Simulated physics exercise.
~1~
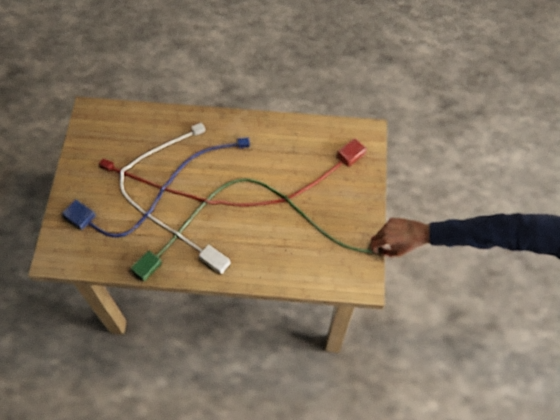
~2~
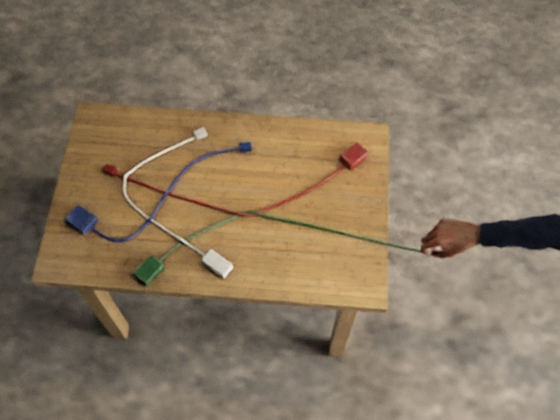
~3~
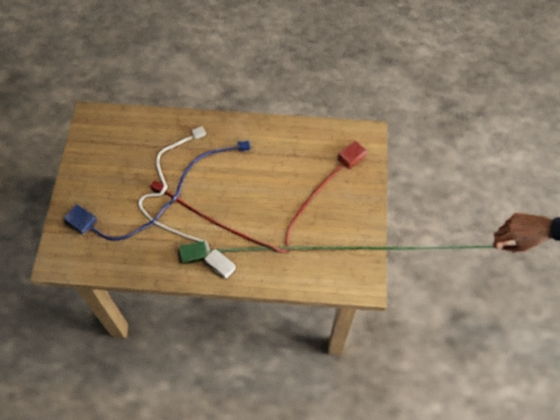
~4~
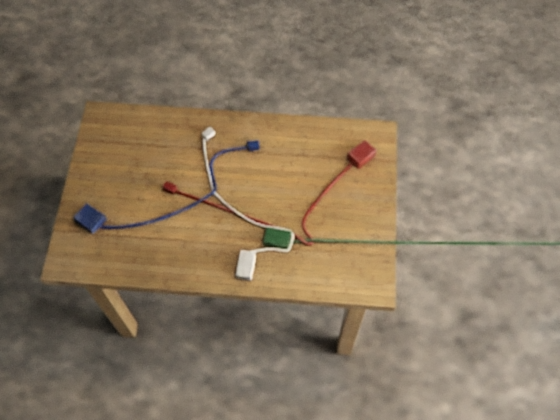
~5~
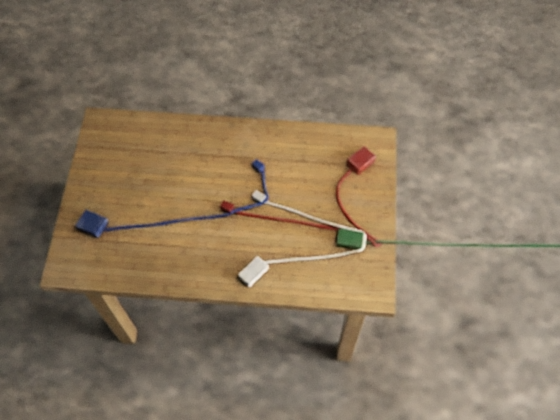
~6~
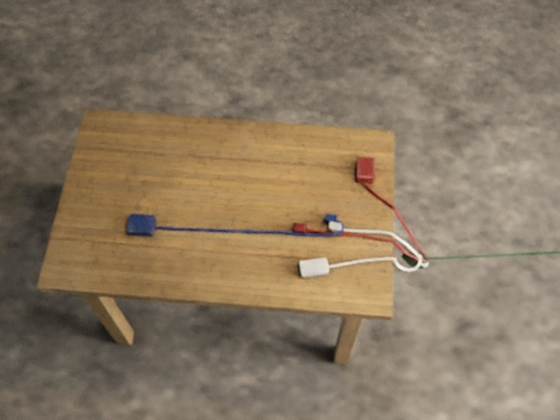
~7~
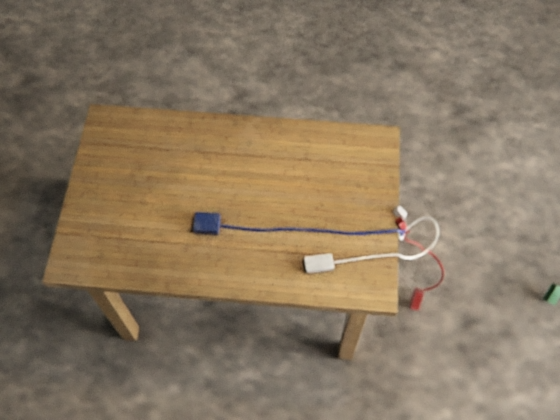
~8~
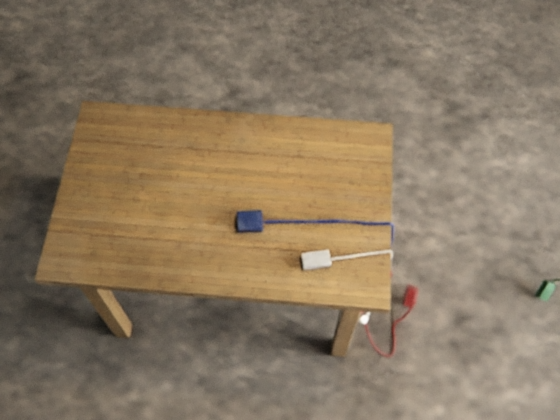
A green cable is pulled by a hand at the right edge of a wooden table, seen from above on a mottled grey floor, where it lies crossed with red, white and blue cables, each with a block at one end. The cable straightens and its green block slides rightward, dragging the red and white cables, then the blue, along with it. The green block leaves the table, and the red block follows over the right edge. Finally the white cable's small plug hangs below the edge, while the blue and white blocks remain on top.
